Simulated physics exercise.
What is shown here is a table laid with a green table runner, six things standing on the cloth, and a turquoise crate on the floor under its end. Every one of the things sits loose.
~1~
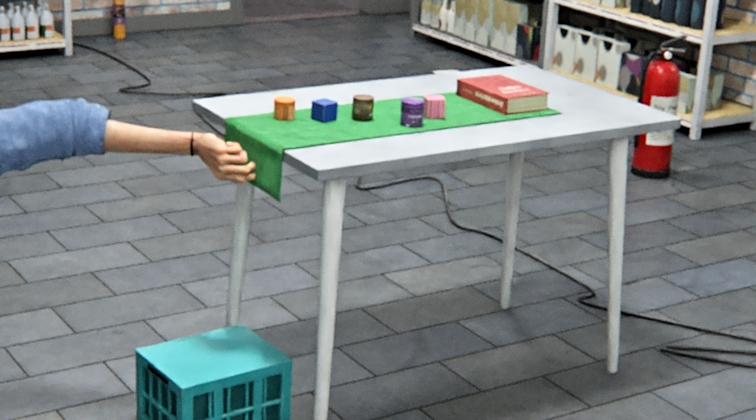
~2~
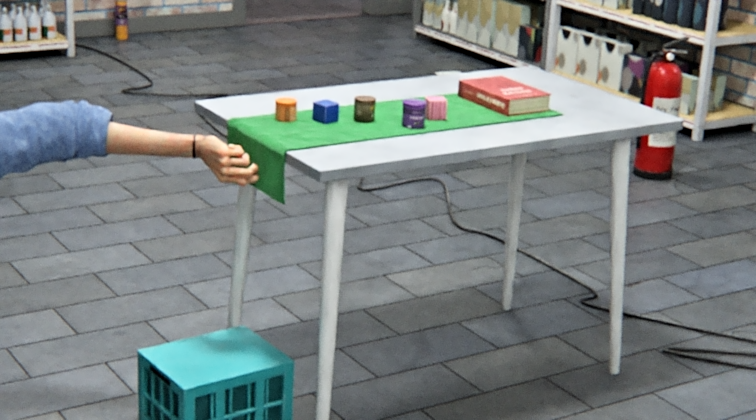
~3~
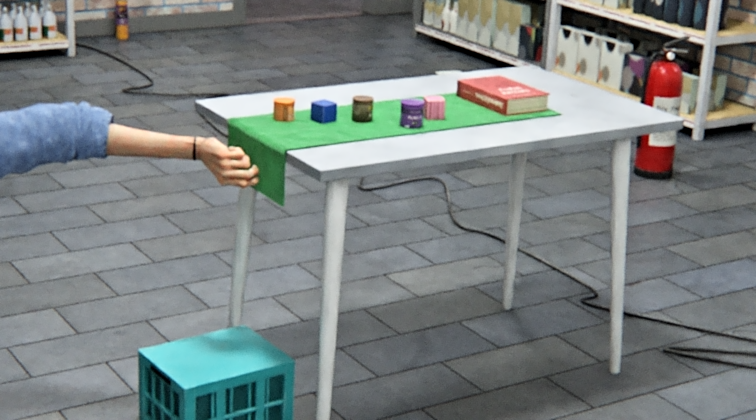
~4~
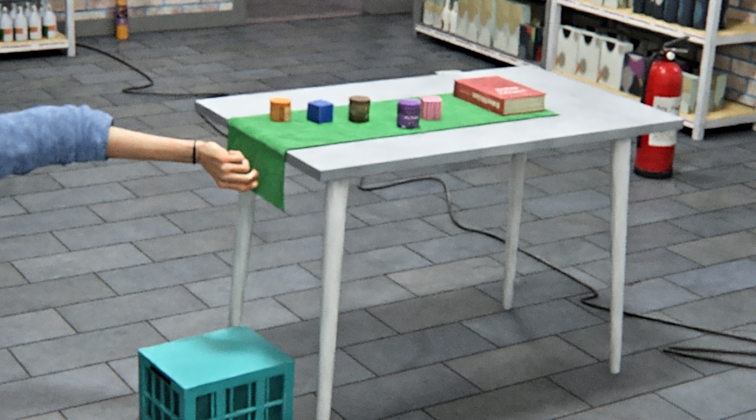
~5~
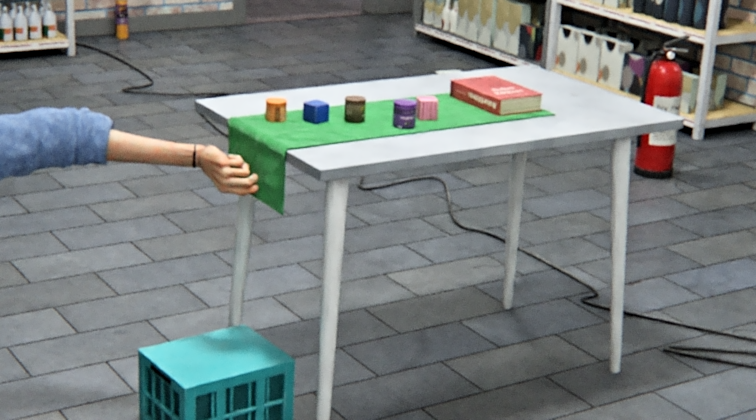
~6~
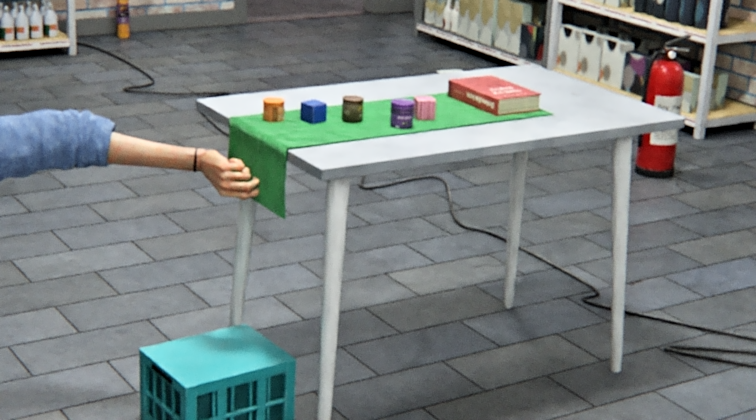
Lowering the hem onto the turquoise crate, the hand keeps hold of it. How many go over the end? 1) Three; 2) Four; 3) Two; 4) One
Four (2).
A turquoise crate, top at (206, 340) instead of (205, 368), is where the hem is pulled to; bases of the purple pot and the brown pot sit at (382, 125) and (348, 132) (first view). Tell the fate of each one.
The purple pot is lost; the brown pot is lost.
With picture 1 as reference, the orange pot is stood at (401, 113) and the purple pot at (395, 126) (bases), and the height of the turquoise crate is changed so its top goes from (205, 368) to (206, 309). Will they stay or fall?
Result: Orange pot still there, purple pot still there.
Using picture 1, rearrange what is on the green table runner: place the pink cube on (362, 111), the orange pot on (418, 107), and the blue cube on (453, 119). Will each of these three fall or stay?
As for the pink cube, it goes off; the orange pot stays aboard; the blue cube stays aboard.
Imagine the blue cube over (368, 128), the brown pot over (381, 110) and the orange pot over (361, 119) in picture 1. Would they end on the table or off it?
So the blue cube leaves the top, the brown pot leaves the top, and the orange pot leaves the top.
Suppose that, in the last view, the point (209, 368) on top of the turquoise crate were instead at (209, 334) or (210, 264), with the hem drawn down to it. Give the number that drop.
Over the edge: 3, then 1.
A little later, hem near (251, 287); orange pot and blue cube gone.
Next, hem on the crate; orange pot, blue cube, brown pot and purple pot gone.
When it is over, hem on the crate; orange pot, blue cube, brown pot and purple pot gone. The table loses four.
